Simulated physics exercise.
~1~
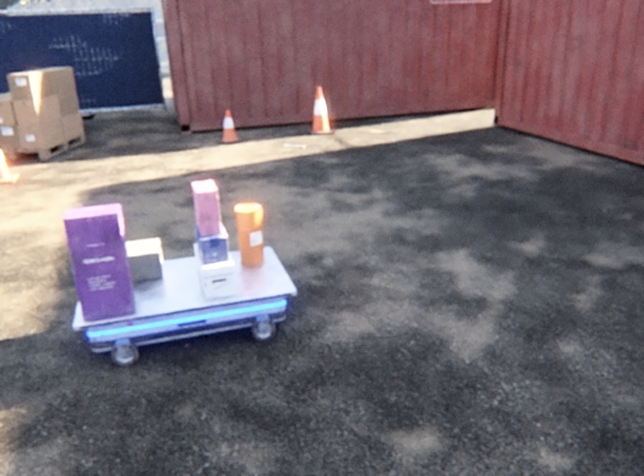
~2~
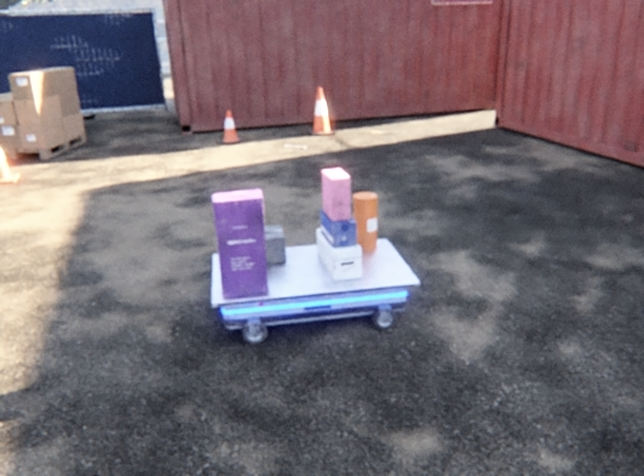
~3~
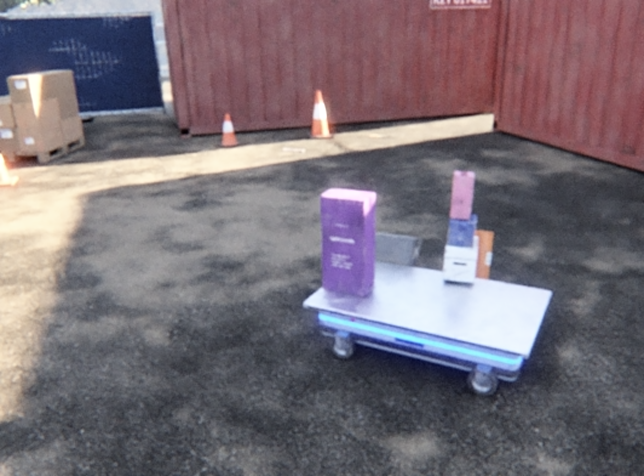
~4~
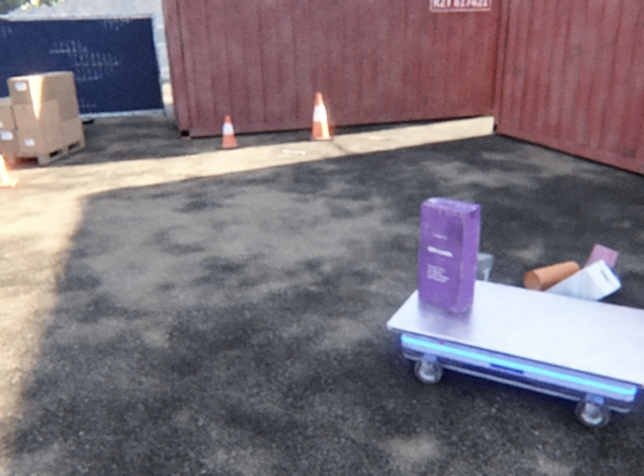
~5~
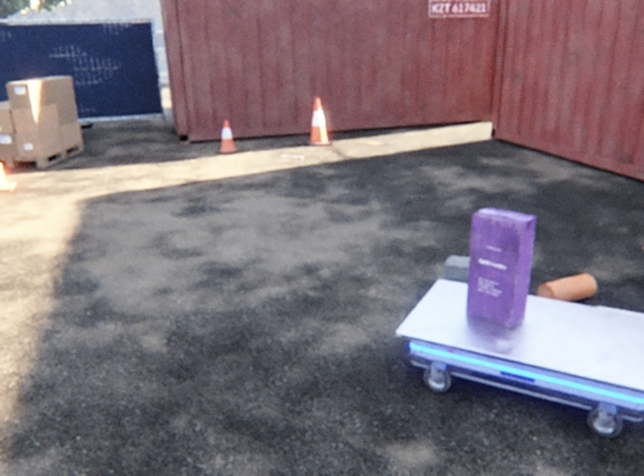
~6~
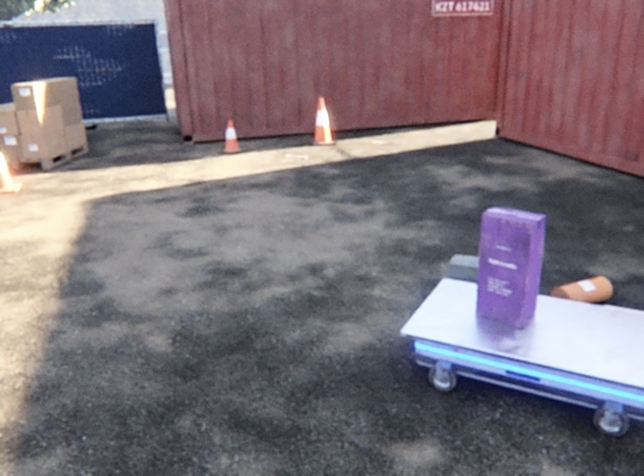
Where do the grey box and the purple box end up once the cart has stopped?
The grey box ends up off the deck, behind the cart, while the purple box is still standing on board.
In this clip, a flat robot cart carrying several boxes and an orange canister rolls rightward across a paved yard and curves toward the viewer. The canister, the stacked pink, blue and white boxes and a grey box leave the deck, while the purple box stays upright aboard as the cart stops.
